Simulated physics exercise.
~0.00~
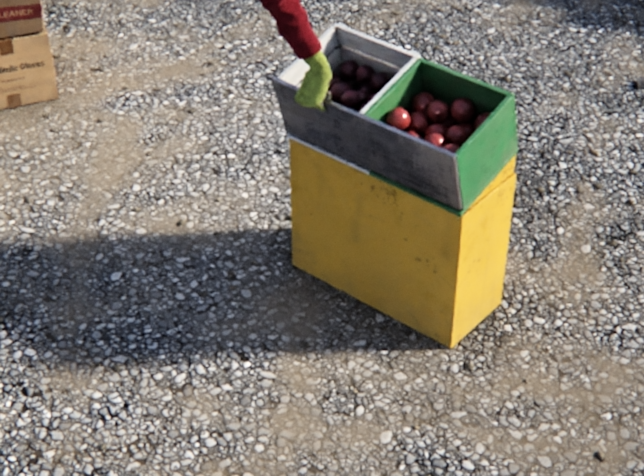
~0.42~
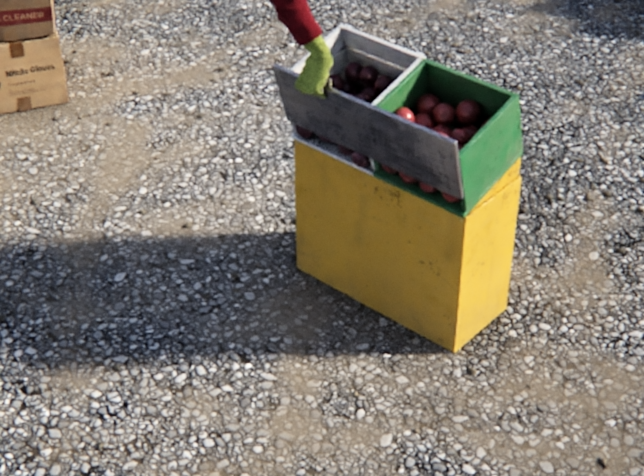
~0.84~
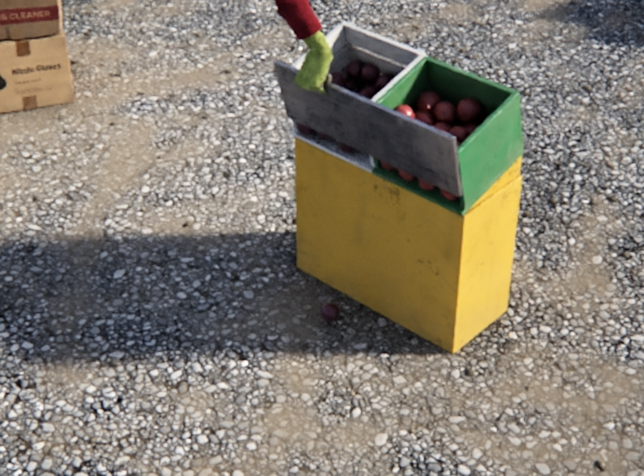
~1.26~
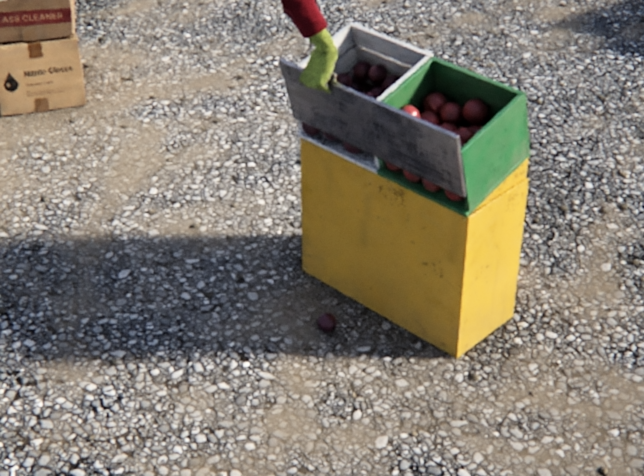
A gray board across the front of a green chute of red apples and a white chute of red onions is lifted by a green-gloved hand; one onion drops to the gravel beside the yellow stand, while the apples remain in their chute.
